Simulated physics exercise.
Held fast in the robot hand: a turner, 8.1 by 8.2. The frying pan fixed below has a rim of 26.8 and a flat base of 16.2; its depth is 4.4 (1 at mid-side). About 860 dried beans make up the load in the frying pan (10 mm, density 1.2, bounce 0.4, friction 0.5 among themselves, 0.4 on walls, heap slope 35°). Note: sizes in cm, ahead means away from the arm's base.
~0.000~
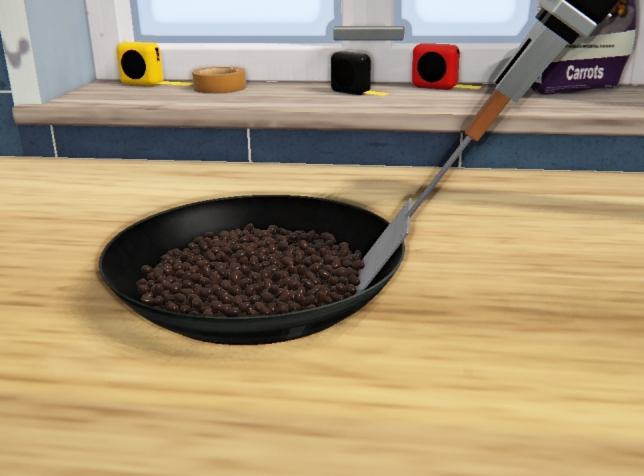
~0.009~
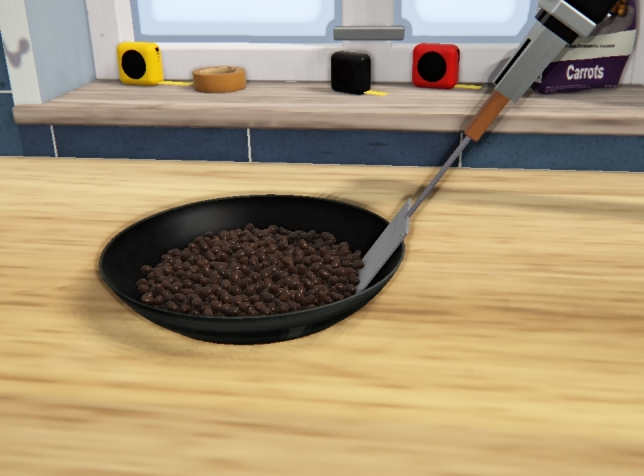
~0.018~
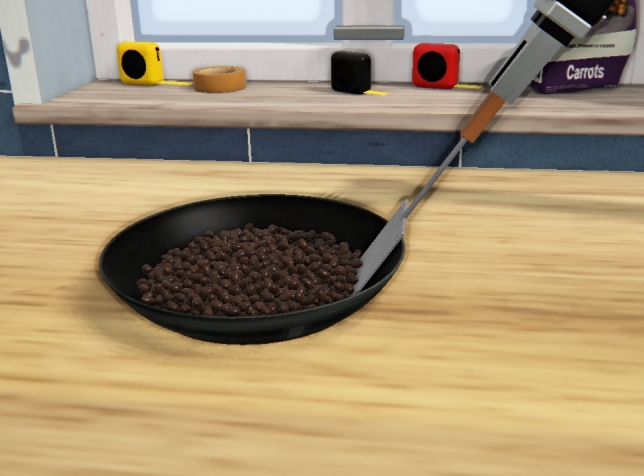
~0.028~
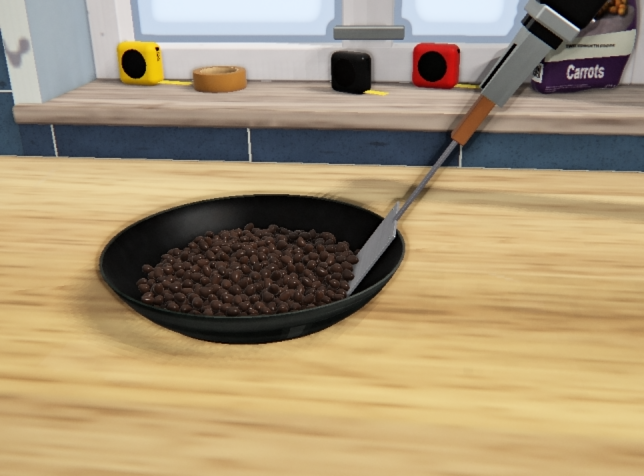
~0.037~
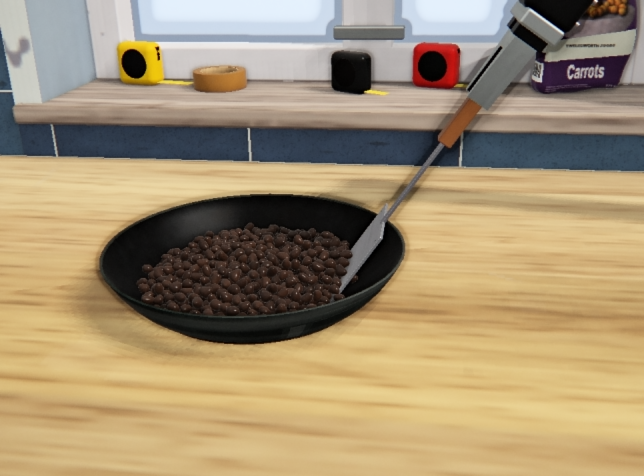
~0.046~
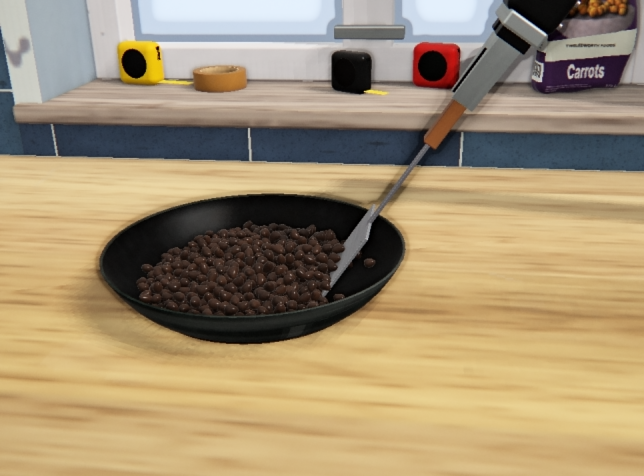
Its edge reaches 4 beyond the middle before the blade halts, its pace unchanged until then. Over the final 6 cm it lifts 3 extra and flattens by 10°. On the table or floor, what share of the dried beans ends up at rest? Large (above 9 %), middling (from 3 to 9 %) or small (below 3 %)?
Large; above 9 %.
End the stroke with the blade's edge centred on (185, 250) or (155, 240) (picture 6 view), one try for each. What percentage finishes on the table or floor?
Respectively about 20 and 35 percent end on the table or floor.
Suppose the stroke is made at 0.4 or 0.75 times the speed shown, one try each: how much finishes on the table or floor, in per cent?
Try one about 0 %, try two about 5 %.
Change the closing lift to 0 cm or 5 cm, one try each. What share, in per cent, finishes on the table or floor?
You'd get some 0 per cent with the first setting and some 15 per cent with the second.
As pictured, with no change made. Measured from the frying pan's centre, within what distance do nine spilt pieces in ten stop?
Seen from above, roughly 45 cm.
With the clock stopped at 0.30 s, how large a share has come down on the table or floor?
I'd say close to 10 in a hundred.
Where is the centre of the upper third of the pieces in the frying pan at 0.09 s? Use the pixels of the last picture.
I'd put it close to (239, 249).
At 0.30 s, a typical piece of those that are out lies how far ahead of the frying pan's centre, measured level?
22 cm.
After 0.07 s, sloping 56°, highest piece 7 above the table; 854 in the frying pan, 1 on the blade or in flight.
After 0.09 s, sloping 53°, highest piece 10 above the table; 854 in the frying pan, 1 on the blade or in flight.
After 0.30 s, sloping 46°, highest piece 15 above the table; 750 in the frying pan, 90 on the table or floor, 15 on the blade or in flight.
After 1.35 s, sloping 46°, highest piece 5 above the table; 747 in the frying pan, 108 on the table or floor.
At rest, 747 in the frying pan, 108 on the table or floor. That is 13 % on the table or floor.
